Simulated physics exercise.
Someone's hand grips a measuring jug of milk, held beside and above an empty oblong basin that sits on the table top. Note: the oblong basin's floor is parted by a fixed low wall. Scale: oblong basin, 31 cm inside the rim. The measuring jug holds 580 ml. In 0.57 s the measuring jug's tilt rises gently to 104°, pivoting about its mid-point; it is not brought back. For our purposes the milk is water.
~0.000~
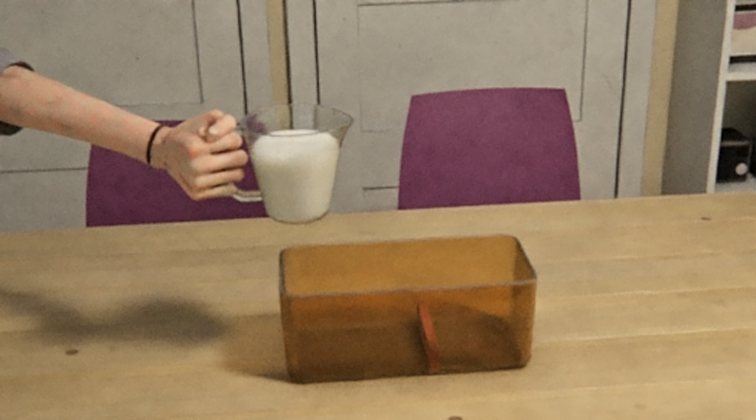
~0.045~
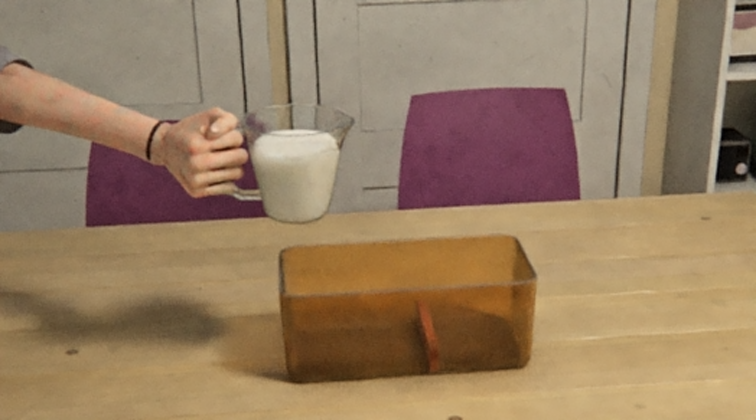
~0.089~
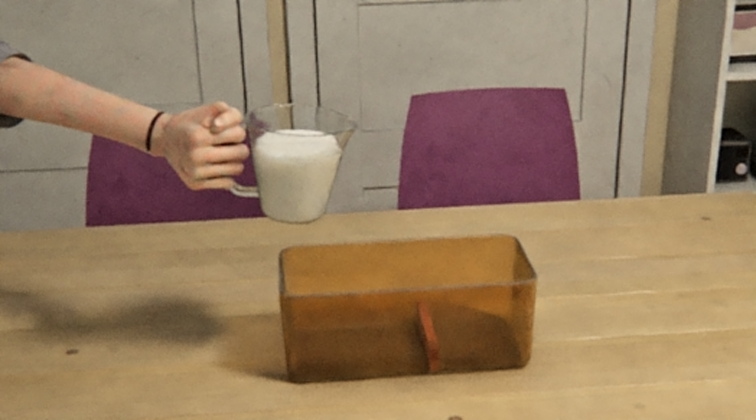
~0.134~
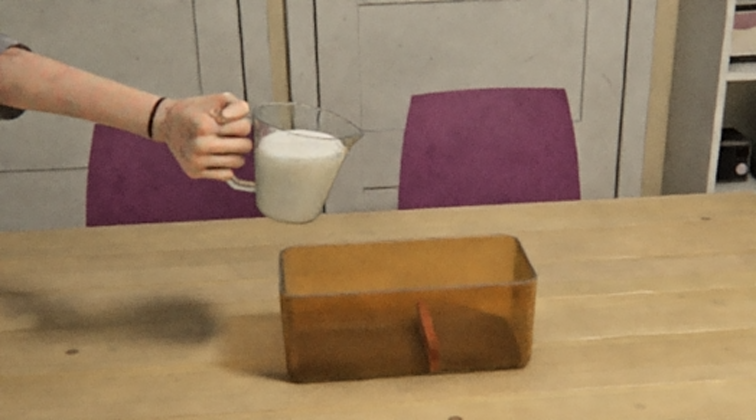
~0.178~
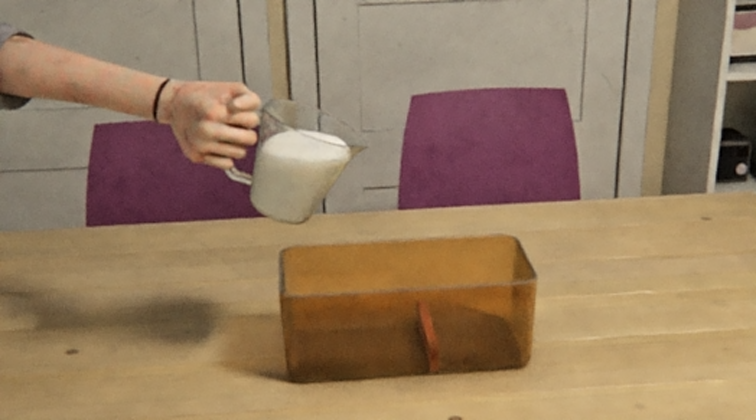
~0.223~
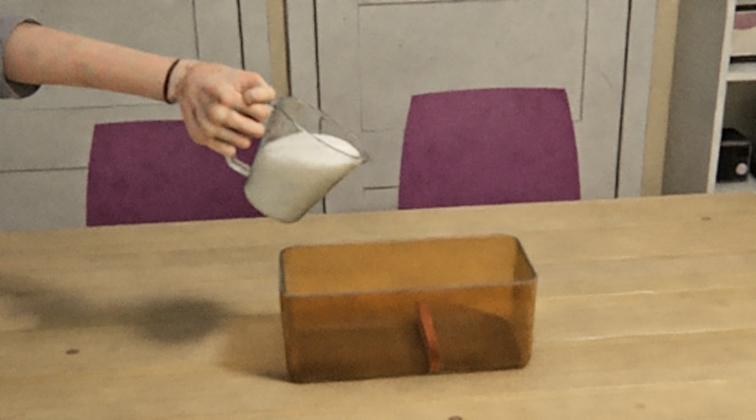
At a wooden table, a hand gradually tilting a glass jug of white liquid rightward above an empty amber oblong container.
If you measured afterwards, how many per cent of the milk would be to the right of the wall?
About 17 out of 100.
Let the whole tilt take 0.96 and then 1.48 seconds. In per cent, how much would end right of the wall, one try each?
In order, 20 and 35 per cent.
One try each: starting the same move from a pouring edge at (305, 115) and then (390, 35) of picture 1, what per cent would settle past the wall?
Near 15 in a hundred on the first go and near 80 in a hundred on the second.
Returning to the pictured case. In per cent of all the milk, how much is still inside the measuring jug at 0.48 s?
Near 48 in a hundred.
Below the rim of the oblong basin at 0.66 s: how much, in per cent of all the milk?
Close to 80 in a hundred.
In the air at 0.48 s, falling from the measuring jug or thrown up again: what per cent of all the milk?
30 per cent.
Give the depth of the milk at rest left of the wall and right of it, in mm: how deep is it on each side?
I'd expect close to 20 mm on the left and close to 6 mm on the right.
After 0.48 s the tilt is 97° and 48 per cent is still to pour, 19 is left of the wall and 2 right of it.
After 0.66 s the tilt is 104° and 7 per cent is still to pour, 72 is left of the wall and 8 right of it.
After 0.86 s the tilt is 104° and 0 per cent is still to pour, 81 is left of the wall and 12 right of it.
After 1.07 s the tilt is 104° and 0 per cent is still to pour, 82 is left of the wall and 14 right of it.
In the end 79 per cent lies left of the wall, 17 right of it and 4 outside.
